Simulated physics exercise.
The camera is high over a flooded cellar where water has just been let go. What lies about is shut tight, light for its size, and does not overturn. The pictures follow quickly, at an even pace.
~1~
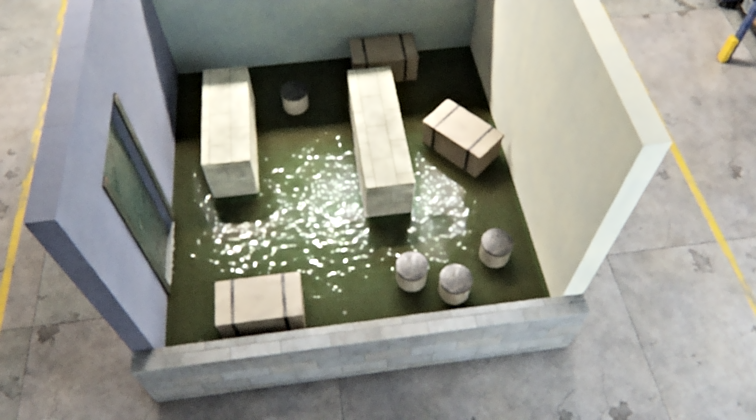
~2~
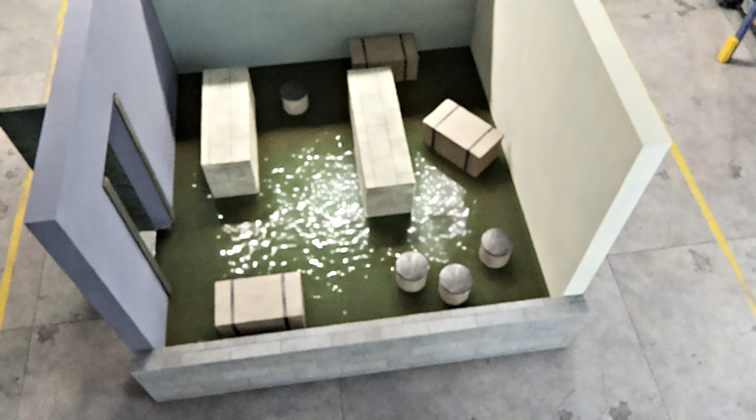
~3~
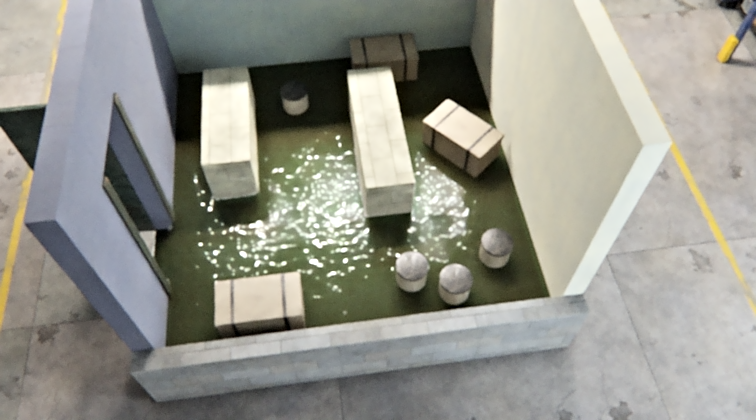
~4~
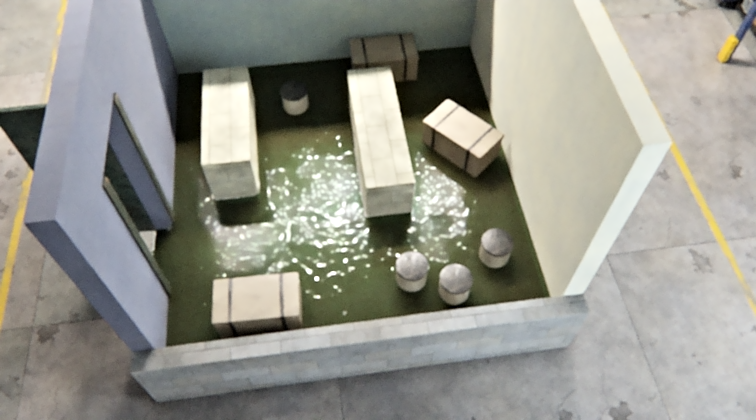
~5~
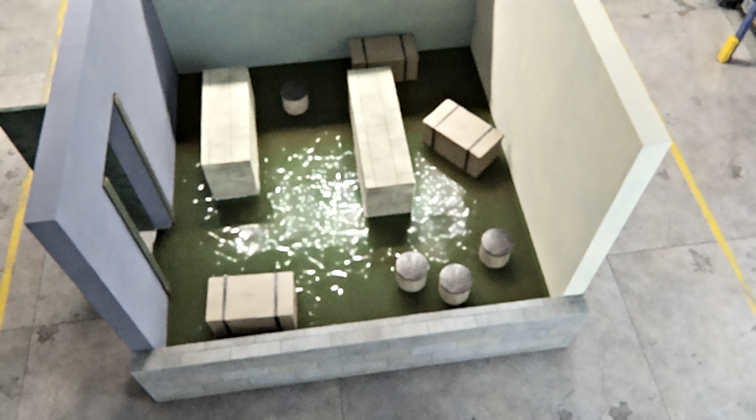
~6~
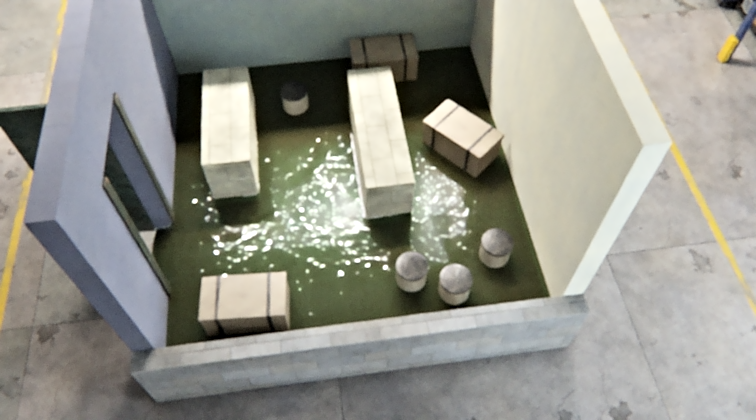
A roofless room with pale walls and green, glinting water across its floor is seen from high above, on grey paving with yellow lines. Two long whitish blocks stand in the water among three tan strapped boxes and four small grey-topped tubs. A dark panel in the left wall swings outward, then the front-left box drifts slightly left while the camera stays still.
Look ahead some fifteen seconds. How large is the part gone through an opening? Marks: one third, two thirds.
That comes to not even a third.
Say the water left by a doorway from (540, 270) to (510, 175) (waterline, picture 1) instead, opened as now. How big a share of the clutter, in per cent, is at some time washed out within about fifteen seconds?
Some 70 per cent.
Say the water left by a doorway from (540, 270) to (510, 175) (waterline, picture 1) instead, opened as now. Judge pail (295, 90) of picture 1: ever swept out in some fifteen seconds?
My call: Inside.
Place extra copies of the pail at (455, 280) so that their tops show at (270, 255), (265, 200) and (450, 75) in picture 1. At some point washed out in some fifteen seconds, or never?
One after the other: Carried outside, yes, stays.
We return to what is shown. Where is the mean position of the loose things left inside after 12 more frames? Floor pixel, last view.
At about (358, 215).
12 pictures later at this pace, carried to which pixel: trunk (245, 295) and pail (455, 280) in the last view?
Near (200, 258) and (401, 291).
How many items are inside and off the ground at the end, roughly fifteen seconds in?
7 of them.
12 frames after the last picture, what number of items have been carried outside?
That makes 0.
A moment on, 0 of 7 are out; 7 afloat.
Next, 0 of 7 are out; 7 afloat.
Later, 0 of 7 are out; 7 afloat.
In the end, 0 of 7 are out; 7 afloat.
